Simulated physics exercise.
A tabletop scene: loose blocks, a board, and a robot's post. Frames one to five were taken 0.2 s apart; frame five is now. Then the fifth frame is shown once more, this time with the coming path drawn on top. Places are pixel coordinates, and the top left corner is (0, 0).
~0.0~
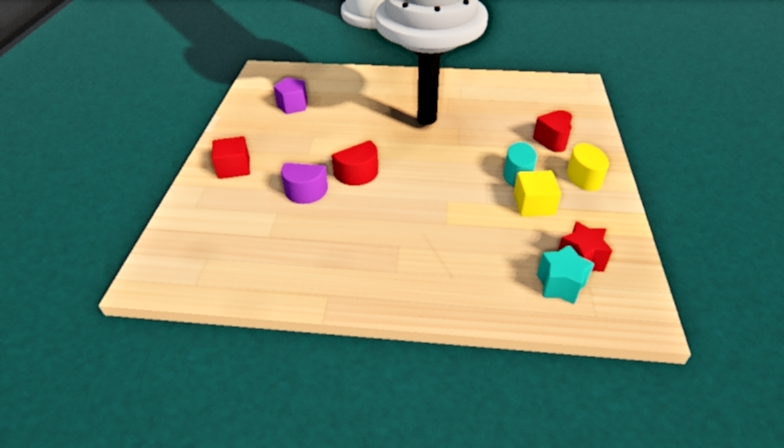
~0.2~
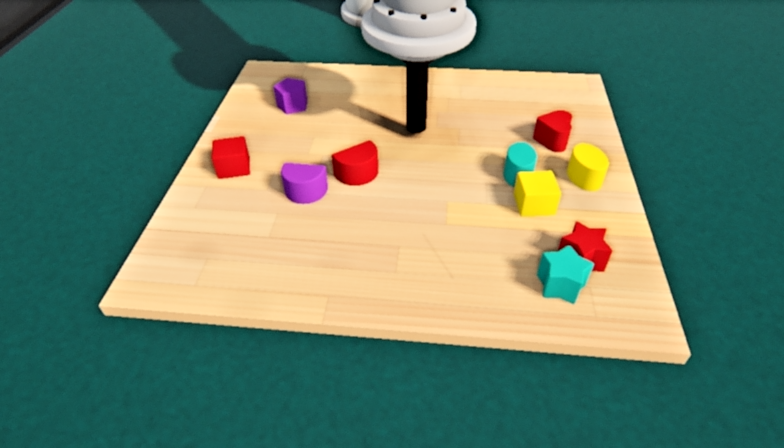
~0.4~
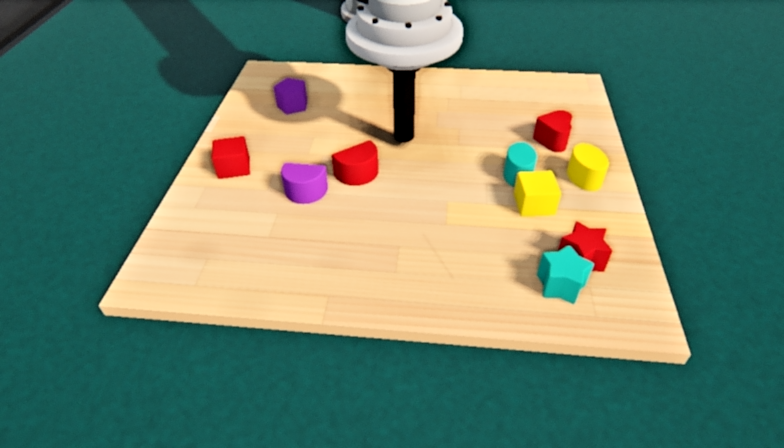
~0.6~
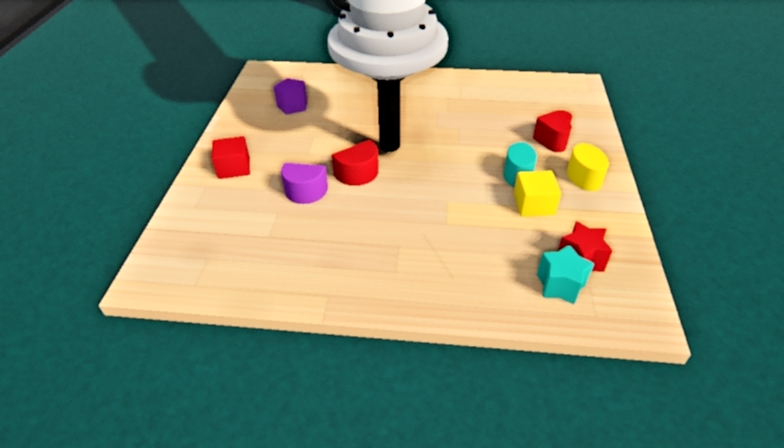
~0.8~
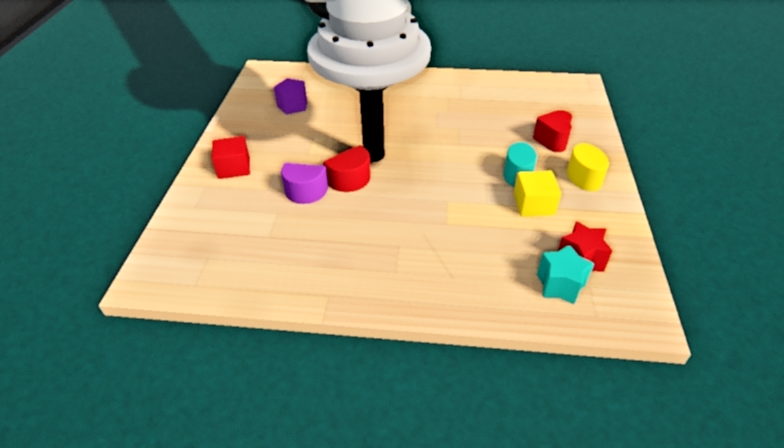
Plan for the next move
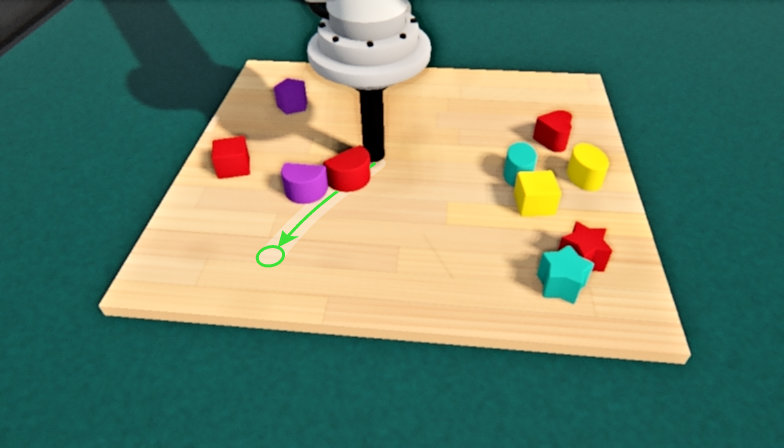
The robot's black post moved left and toward the viewer across the wooden board, then pushed the red D-shaped block slightly left, close beside the purple D-shaped one, while the other blocks stayed still.
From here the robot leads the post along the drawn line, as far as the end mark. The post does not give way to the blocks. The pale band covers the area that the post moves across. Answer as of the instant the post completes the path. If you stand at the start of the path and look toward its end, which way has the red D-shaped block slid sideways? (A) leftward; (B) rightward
A.
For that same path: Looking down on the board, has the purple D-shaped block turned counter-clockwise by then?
It seems not.
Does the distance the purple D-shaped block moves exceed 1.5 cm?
Yes - that is the case.
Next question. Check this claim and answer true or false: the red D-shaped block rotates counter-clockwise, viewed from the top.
The statement is correct.
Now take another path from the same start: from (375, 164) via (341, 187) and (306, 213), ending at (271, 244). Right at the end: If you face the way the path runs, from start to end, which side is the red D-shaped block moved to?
Its shift is leftward.
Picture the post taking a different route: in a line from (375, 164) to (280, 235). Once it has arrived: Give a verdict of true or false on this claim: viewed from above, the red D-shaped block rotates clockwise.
False - the claim does not hold.
The drawn path runs from (375, 164) through (340, 189) and (304, 219) to (270, 256).
What follows on the original path. One third of the way, post (338, 182); purple D-shaped block (284, 181), turned 75° clockwise; red D-shaped block (320, 190), turned 25° anticlockwise.
Two thirds of the way, post (302, 212); purple D-shaped block (281, 182), turned 95° clockwise; red D-shaped block (297, 224), turned 65° anticlockwise.
At the end, post (268, 248); purple D-shaped block (280, 182), turned 95° clockwise; red D-shaped block (289, 252), turned 135° anticlockwise.
